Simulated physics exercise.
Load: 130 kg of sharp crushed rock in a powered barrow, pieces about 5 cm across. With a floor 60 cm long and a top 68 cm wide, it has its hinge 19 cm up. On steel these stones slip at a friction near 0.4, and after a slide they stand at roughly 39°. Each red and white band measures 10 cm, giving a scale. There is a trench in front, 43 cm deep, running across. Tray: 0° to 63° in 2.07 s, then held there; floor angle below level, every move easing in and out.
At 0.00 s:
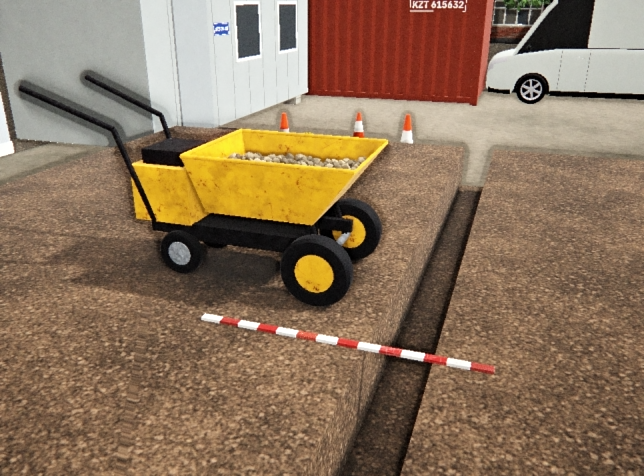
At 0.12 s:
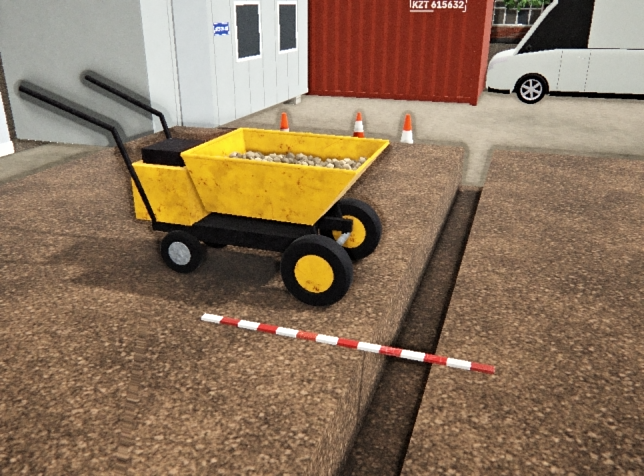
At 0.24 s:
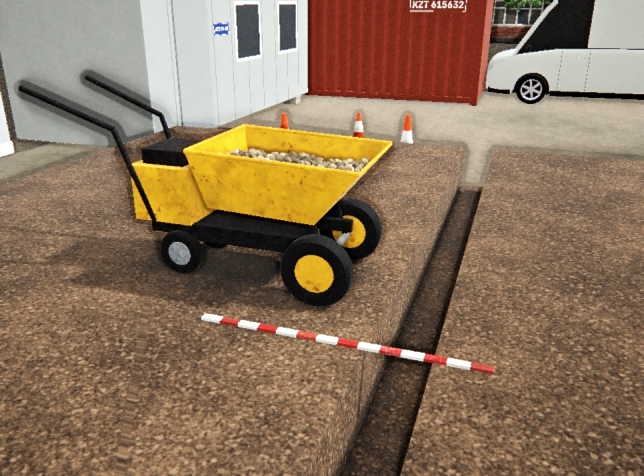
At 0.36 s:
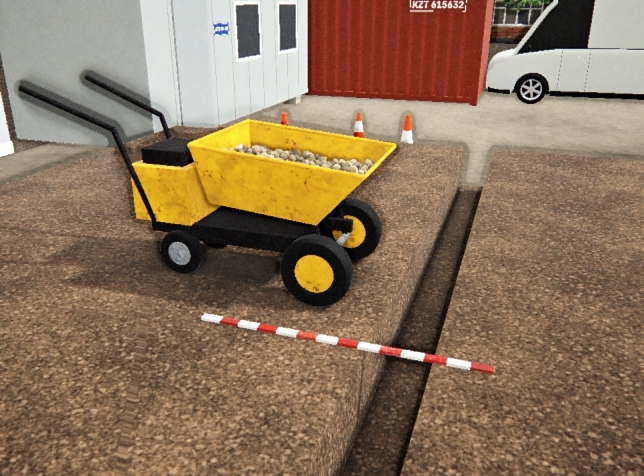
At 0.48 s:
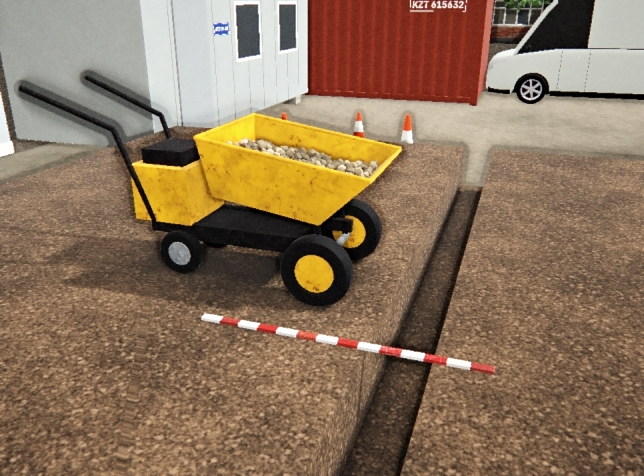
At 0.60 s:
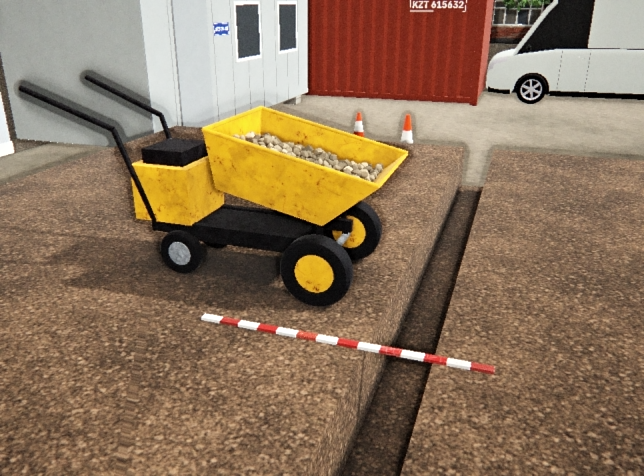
The clip opens on a yellow dumper with a level tray of stones, parked beside a narrow trench with a red and white striped pole lying across it. The tray's rear slowly lifts and its front edge angles down toward the right, while the wheels and handles stay still.
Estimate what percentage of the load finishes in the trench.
Roughly 21 percent.
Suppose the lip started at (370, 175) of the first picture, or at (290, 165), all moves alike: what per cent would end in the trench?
About 10 per cent first, then about 40 per cent.
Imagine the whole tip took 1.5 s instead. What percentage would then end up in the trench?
It would be near 20 percent.
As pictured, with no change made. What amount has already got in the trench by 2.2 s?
Some 0 per cent.
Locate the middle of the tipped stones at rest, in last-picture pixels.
Around (455, 298).
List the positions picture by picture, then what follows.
Lip at (354, 173), floor tilted 0°, highest stones at (295, 160), in the first picture.
Lip at (356, 173), floor tilted 1°, highest stones at (284, 158); the stones move at 0.1 m/s on average, in the second picture.
The tray is at 2°, its lip at (359, 175); the top of the load is at (267, 155); the stones move at 0.2 m/s on average, in the third picture.
The tray is at 5°, its lip at (364, 178); the top of the load is at (255, 151); the stones move at 0.2 m/s on average, in the fourth picture.
Lip at (371, 182), floor tilted 9°, highest stones at (255, 145); the stones move at 0.3 m/s on average, in the fifth picture.
Lip at (379, 187), floor tilted 13°, highest stones at (258, 139); the stones move at 0.3 m/s on average, in the sixth picture.
After 1.5 s the floor is at 53°; 100 % in the tray; the foremost stones are at (415, 228).
After 2.2 s the floor is at 63°; 95 % in the tray, 2 % in the trench, 3 % past the trench; the foremost stones are at (467, 288).
After 2.5 s the floor is at 63°; 80 % in the tray, 5 % in the trench, 16 % past the trench; the foremost stones are at (519, 316).
After 4.5 s the floor is at 63°; 56 % in the tray, 21 % in the trench, 23 % past the trench; the foremost stones are at (537, 315).
